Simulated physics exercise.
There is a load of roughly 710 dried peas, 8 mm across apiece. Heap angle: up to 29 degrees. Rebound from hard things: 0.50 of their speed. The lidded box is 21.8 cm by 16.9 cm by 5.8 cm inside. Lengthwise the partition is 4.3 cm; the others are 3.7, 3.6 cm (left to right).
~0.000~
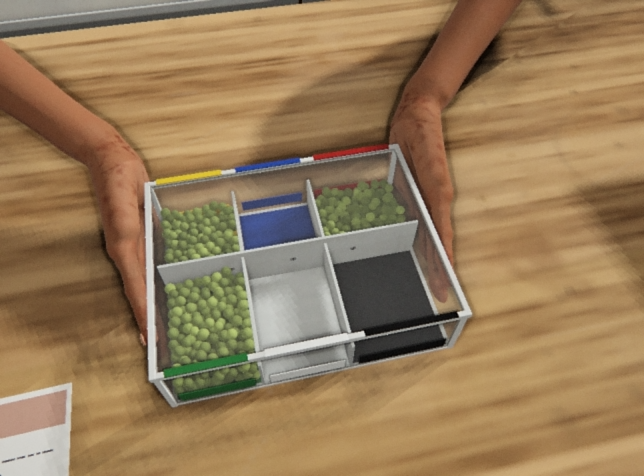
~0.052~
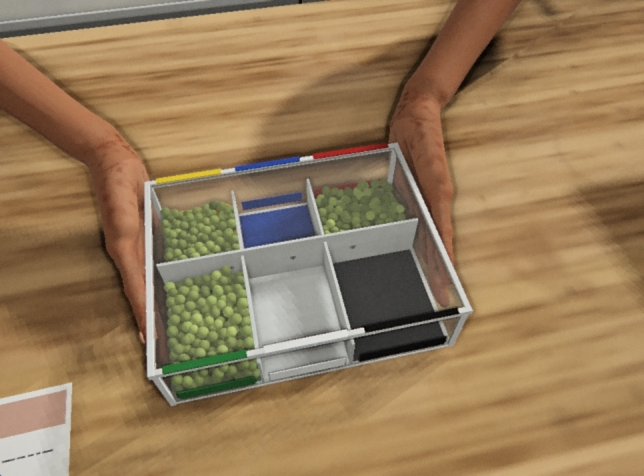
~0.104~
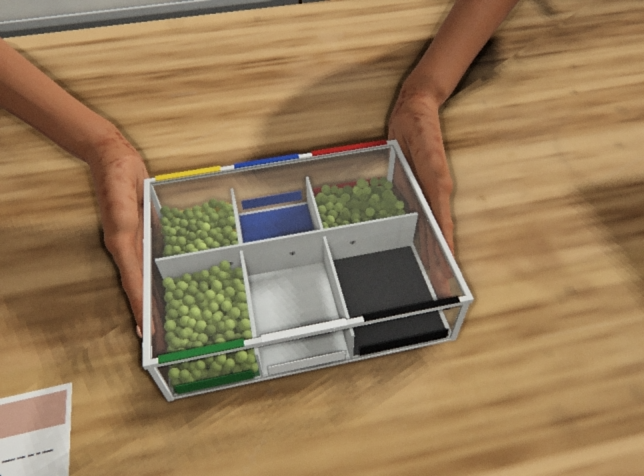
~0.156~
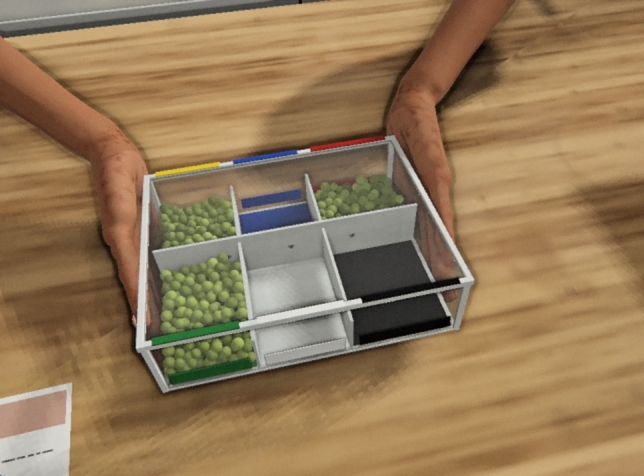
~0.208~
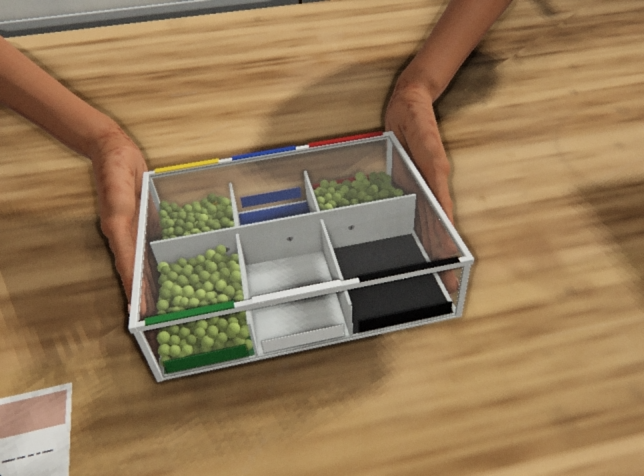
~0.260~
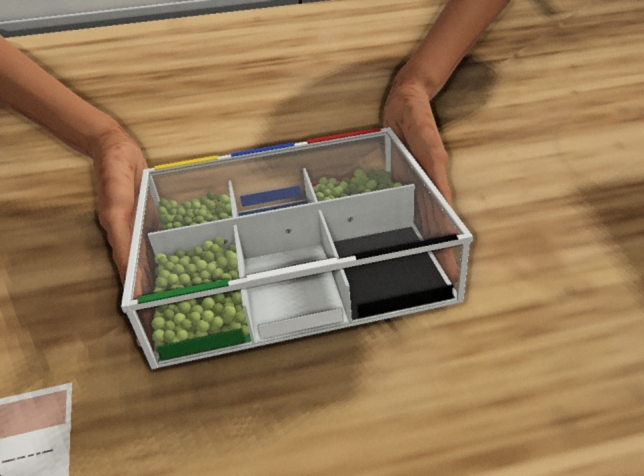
Two hands held a clear, divided box with small green balls in three of its six compartments above a wooden table, then gradually tilted it, raising the front edge while the balls barely shifted.
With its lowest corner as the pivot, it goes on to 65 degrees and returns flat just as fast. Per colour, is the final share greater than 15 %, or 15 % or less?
One by one: Red: Crosses the line; blue: Stays behind the line; green: Crosses the line; yellow: Crosses the line; white: Stays behind the line; black: Stays behind the line.
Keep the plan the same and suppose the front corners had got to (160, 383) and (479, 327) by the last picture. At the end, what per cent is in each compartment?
Each compartment ends with, in per cent, red 30, blue 0, green 35, yellow 25, white 5 and black 0.
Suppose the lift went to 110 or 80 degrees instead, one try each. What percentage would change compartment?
I'd expect close to 10 and then close to 5 per cent.
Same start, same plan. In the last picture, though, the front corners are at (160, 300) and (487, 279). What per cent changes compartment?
My guess is close to 15 per cent.
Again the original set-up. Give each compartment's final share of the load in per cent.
The red one ends with 30, blue 0, green 35, yellow 35, white 0 and black 0 per cent.
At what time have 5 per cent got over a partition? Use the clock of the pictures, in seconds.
Note: T close to 1.00 s.
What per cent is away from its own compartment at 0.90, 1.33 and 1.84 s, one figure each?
Estimates: 0 / 5 / 5.
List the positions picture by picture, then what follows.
The first frame shows box tilt 0 degrees, front corners at (156, 375) and (464, 312); red 30 %, green 40 %, yellow 30 %.
The second frame shows box tilt 1 degrees, front corners at (155, 371) and (465, 309).
The third frame shows box tilt 4 degrees, front corners at (150, 361) and (465, 298), lowest corner left back.
The fourth frame shows box tilt 9 degrees, front corners at (144, 344) and (466, 279), lowest corner left back.
The fifth frame shows box tilt 13 degrees, front corners at (137, 325) and (466, 259), lowest corner left back.
The sixth frame shows box tilt 18 degrees, front corners at (130, 304) and (464, 237), lowest corner left back; red 30 %, green 40 %, yellow 30 %. Its pace works out near 90 degrees a second.
After 0.90 s, tilt 64 degrees; red 30 %, green 35 %, yellow 30 %.
Then, at 1.33 s, tilt 27 degrees; red 30 %, green 35 %, yellow 35 %.
After 1.84 s, tilt 0 degrees; red 30 %, green 35 %, yellow 35 %.
In the end, at 2.3 s, red 30 %, blue 0 %, green 35 %, yellow 35 %, white 0 %, black 0 %.
